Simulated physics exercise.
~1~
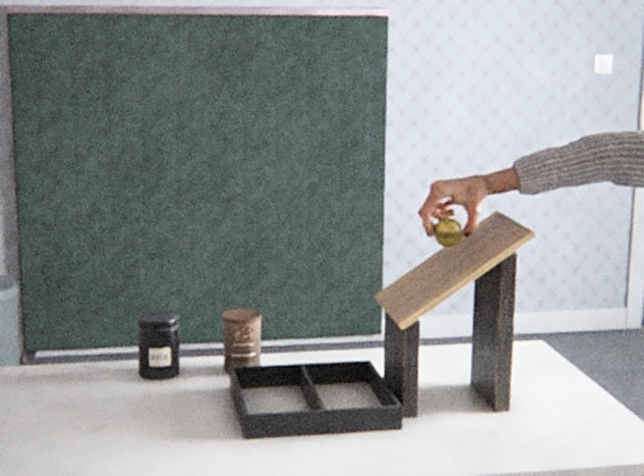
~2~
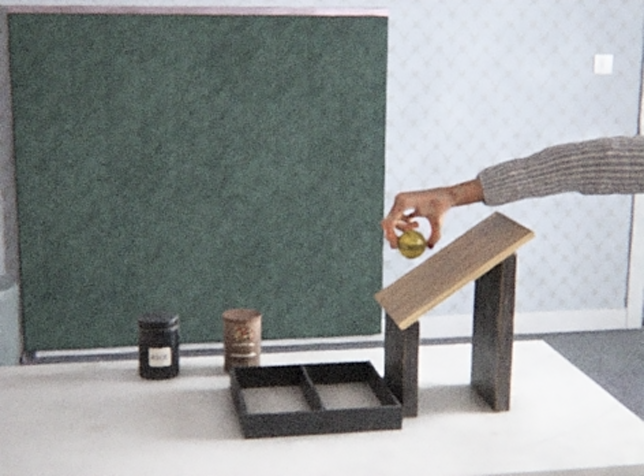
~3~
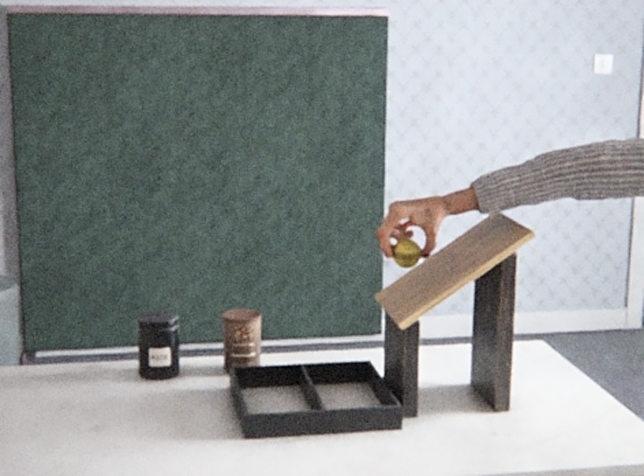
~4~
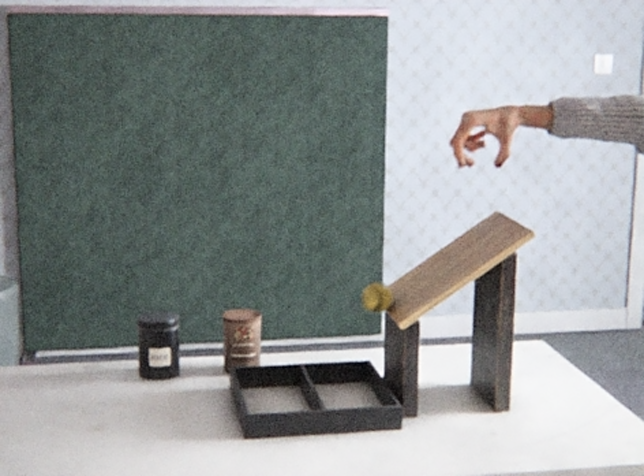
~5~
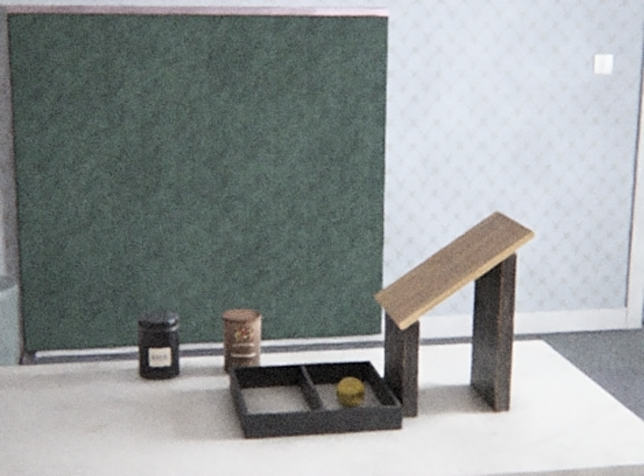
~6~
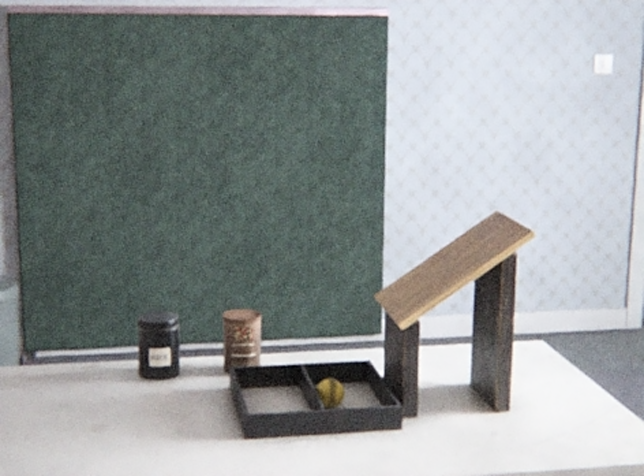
A hand in a grey knitted sleeve holds a small yellow ball over a sloping wooden board on dark supports, on a white table seen from the front and slightly above. A black divided tray sits below the board's lower left end, with a black jar and a brown tin further left, before a dark green panel. The hand carries the ball left and slightly down, then lets go and draws back. The ball leaves the board's low edge and drops into the tray's nearer, right-hand bay. It shifts left, ending beside the divider, while the jar and tin stay put.
